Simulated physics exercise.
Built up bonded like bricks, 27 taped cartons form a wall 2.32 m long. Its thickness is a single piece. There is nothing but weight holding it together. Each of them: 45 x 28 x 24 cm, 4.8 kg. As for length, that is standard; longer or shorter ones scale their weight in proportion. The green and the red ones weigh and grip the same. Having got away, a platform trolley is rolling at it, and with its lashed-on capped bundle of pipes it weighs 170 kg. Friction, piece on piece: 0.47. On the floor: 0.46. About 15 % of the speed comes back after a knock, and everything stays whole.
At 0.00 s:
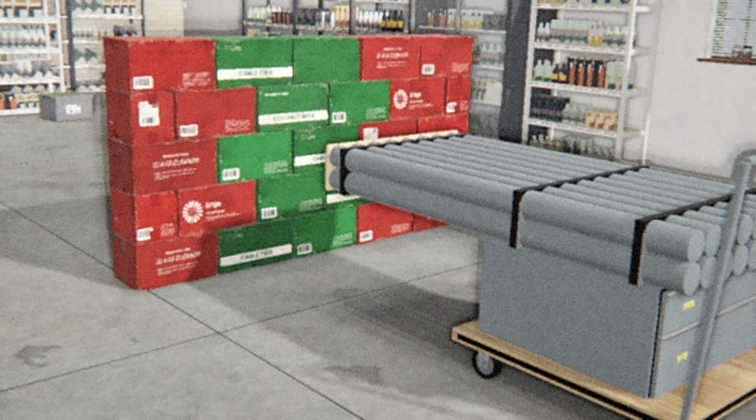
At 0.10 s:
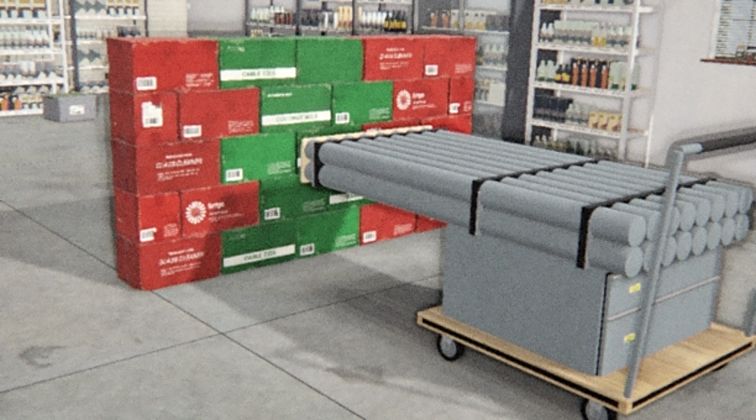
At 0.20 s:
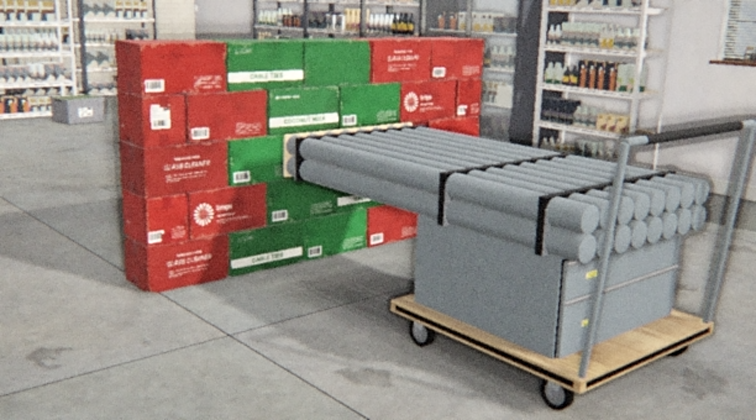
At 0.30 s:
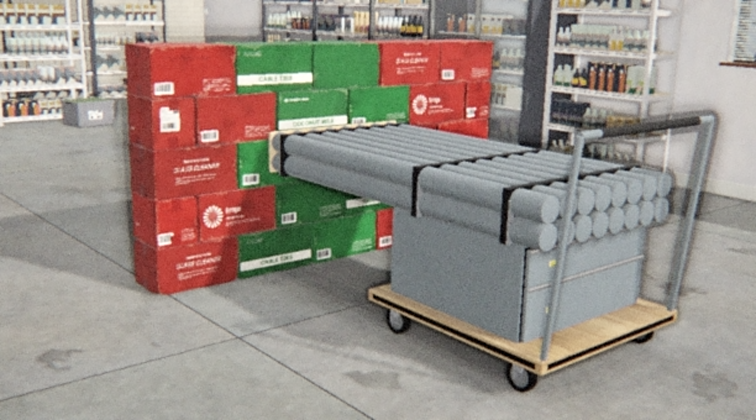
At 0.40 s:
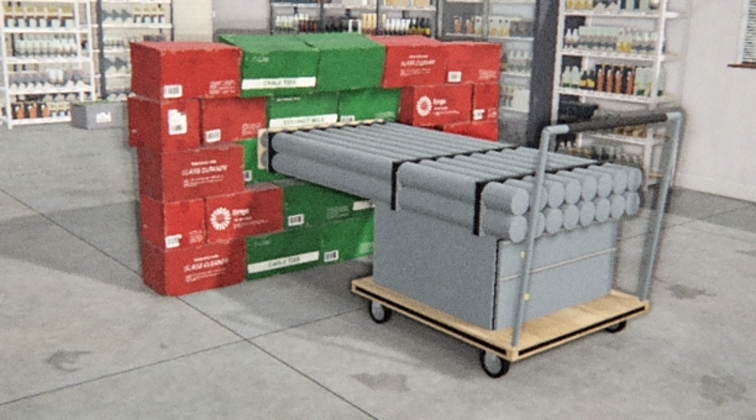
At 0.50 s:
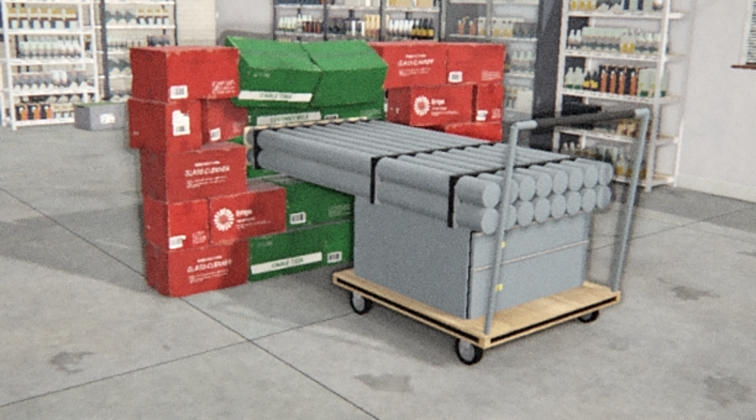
A platform trolley loaded with long grey tubes rolled leftward across the floor into a wall of red and green cartons, pushing some pieces back and tilting the green ones on top.
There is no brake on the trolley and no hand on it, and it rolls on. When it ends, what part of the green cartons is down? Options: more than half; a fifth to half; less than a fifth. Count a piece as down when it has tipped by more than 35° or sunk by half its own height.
More than half.
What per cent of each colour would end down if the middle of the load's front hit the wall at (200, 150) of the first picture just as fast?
Down at the end: Red 20 percent, green 40 percent.
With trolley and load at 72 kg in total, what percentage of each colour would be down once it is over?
That would leave red at 40 and green at 60 per cent.
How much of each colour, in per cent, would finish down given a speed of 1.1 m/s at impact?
Down at the end: Red 80 per cent, green 90 per cent.
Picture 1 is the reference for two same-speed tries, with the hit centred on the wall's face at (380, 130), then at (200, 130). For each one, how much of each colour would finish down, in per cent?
For red it's 40 then 20 per cent, for green 50 then 40 per cent.
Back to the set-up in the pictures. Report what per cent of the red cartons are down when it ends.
Of the red ones, 40 per cent finish down.
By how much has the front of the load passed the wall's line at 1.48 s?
Some 135 centimetres.
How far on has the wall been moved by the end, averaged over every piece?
Mean shift close to 60 cm.
Around 0.92 s, load 94 cm past the wall's line, still rolling; 6 of the 10 green cartons down (7 of 27 in all colours); top green carton on its side; top red carton tipped 11°.
Around 1.48 s, load 1.37 m past the wall's line, still rolling; 6 of the 10 green cartons down (12 of 27 in all colours); top green carton on its side; top red carton tipped 48°, 32 cm lower.
Finally (3.4 s), load 1.46 m past the wall's line, stopped; 6 of the 10 green cartons down (12 of 27 in all colours); top green carton on its side; top red carton on its side. That is 60 per cent. Seen by the last camera, middles, top green carton near (186, 90), top red carton near (376, 162).
